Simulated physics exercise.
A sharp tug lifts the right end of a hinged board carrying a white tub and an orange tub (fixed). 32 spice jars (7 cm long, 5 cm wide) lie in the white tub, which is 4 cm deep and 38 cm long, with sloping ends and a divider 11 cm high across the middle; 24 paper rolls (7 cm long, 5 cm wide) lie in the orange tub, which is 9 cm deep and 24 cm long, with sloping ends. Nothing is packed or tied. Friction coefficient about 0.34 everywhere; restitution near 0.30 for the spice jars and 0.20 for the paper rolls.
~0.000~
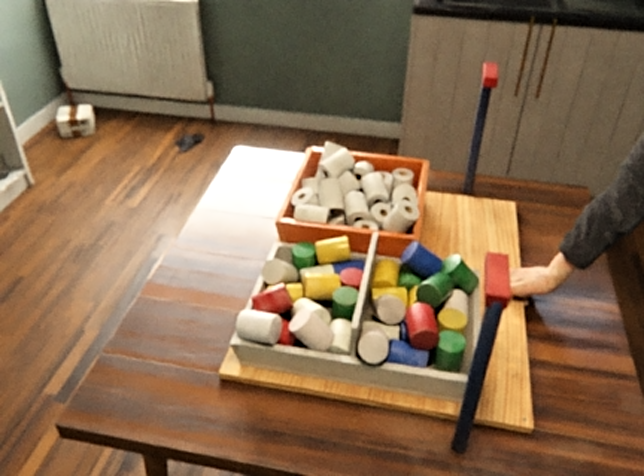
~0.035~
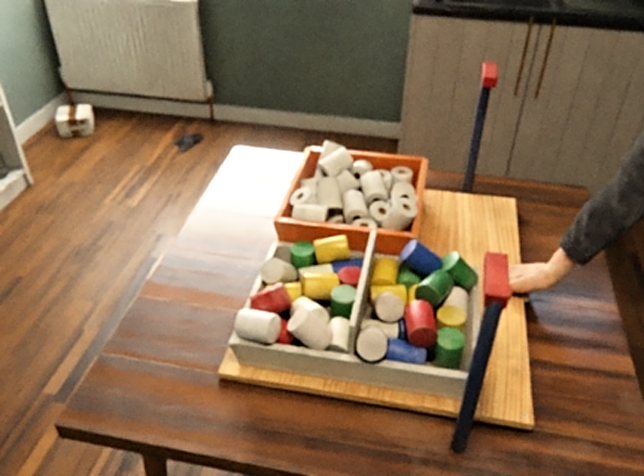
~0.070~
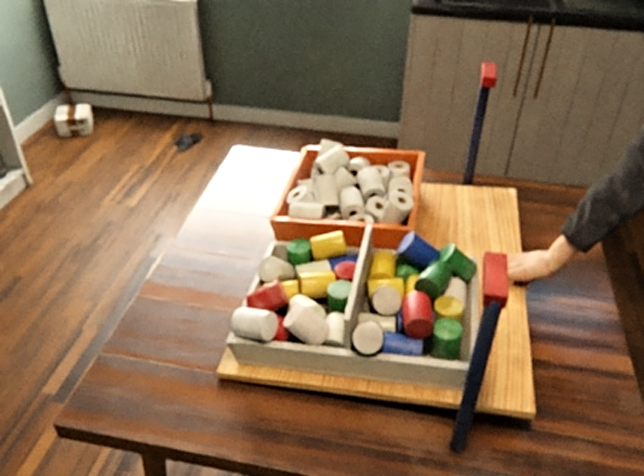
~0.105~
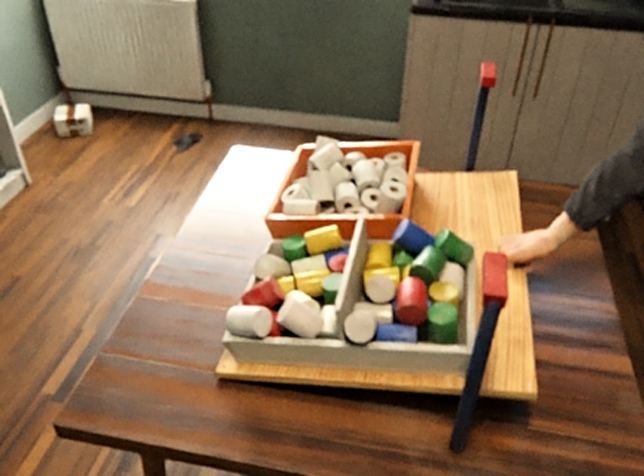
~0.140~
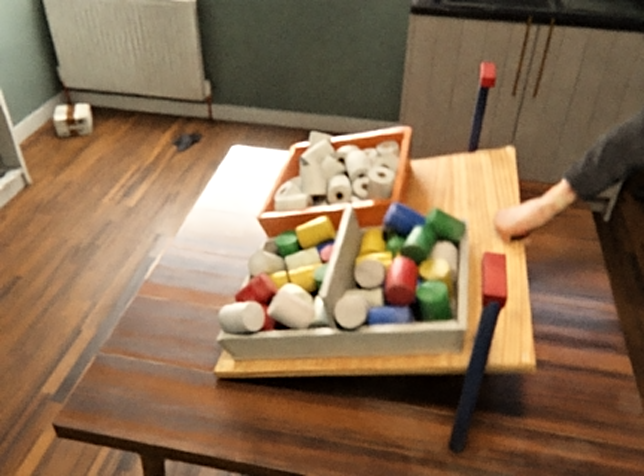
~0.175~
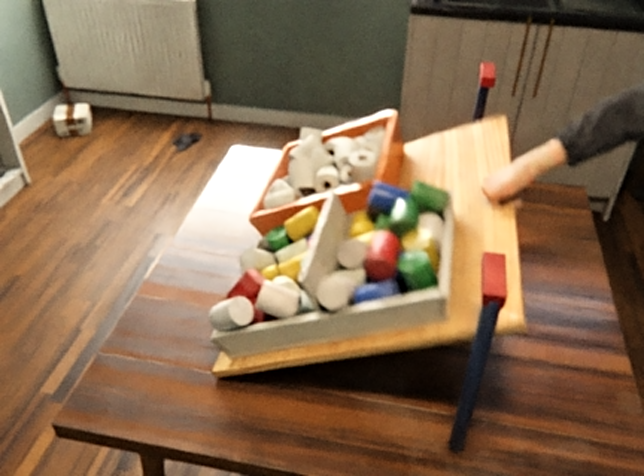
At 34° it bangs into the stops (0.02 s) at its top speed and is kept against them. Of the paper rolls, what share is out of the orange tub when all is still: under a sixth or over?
The orange tub loses over a sixth of its paper rolls.
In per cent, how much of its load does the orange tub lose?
About 40 per cent.
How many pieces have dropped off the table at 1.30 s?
About 25.
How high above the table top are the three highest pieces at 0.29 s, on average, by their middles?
Some 42 cm up.
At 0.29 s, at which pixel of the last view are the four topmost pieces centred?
Near (327, 142).
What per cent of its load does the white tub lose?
About: White tub 70 per cent.
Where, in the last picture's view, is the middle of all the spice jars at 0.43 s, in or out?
At about (249, 215).
After 0.19 s, it hits the stops.
After 0.29 s, tilt 34°; 0 of 32 out of the white tub and 0 of 24 out of the orange tub.
After 0.43 s, tilt 34°; 6 of 32 out of the white tub and 6 of 24 out of the orange tub.
After 0.69 s, tilt 34°; 21 of 32 out of the white tub and 10 of 24 out of the orange tub.
Outcome (at 1.30 s), 23 of 32 out of the white tub and 10 of 24 out of the orange tub. Asked share, 10 of 24, 42 per cent.
